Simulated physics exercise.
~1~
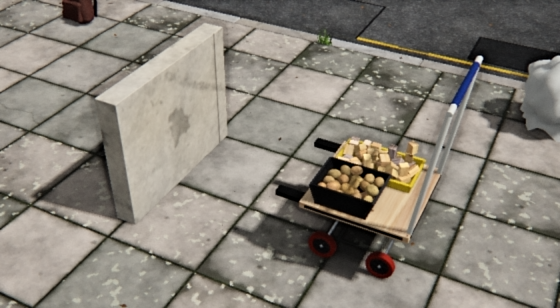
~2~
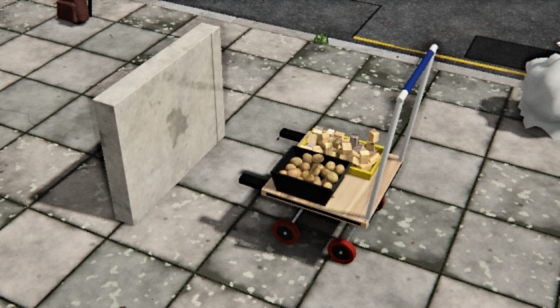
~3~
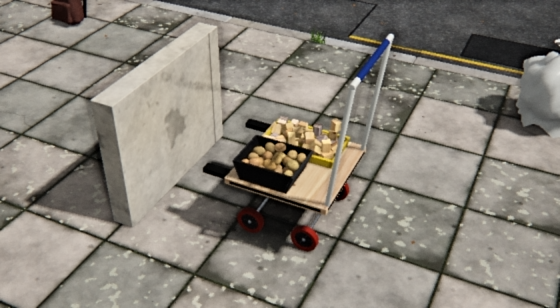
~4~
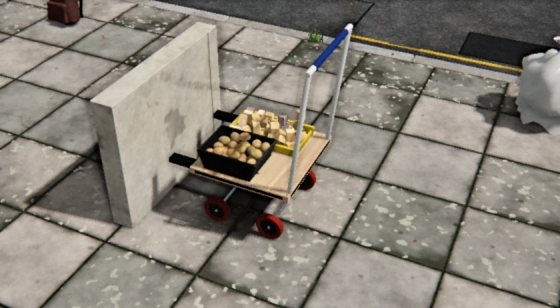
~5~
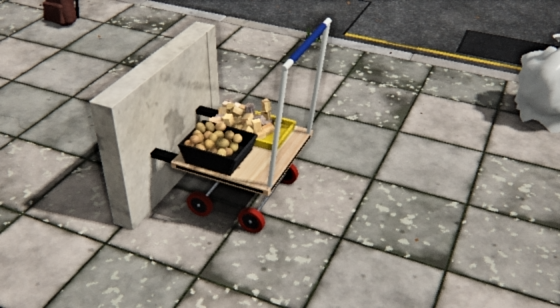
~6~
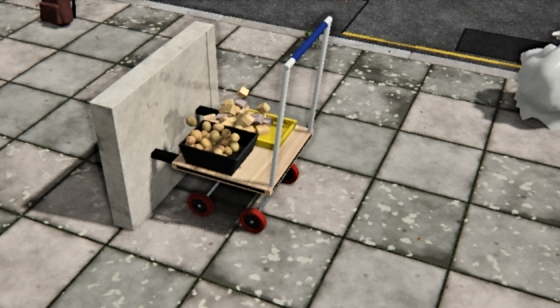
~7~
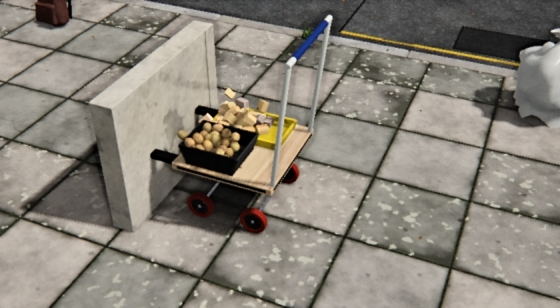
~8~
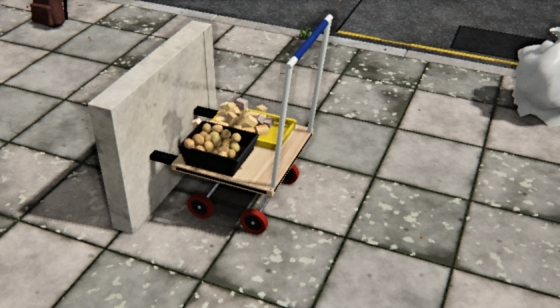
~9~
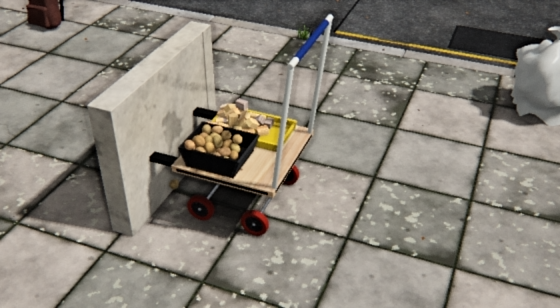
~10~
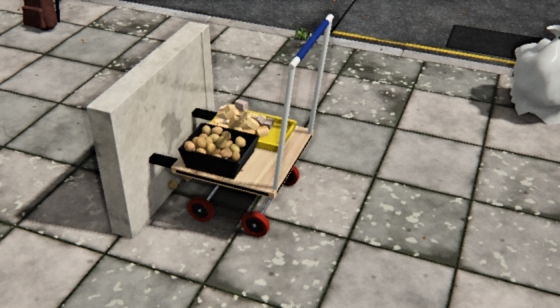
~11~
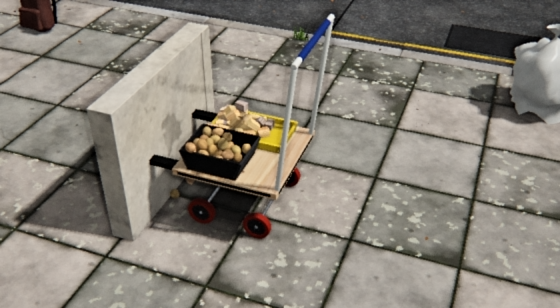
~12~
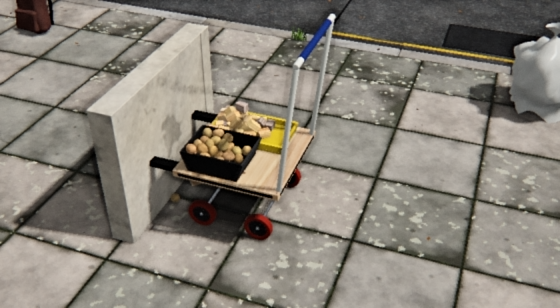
On a paved sidewalk, a trolley carrying a black tub of potatoes and a yellow tub of wooden chunks rolled left into a low wall and stopped, jolting the loads forward and up before they settled, with most still in their tubs.
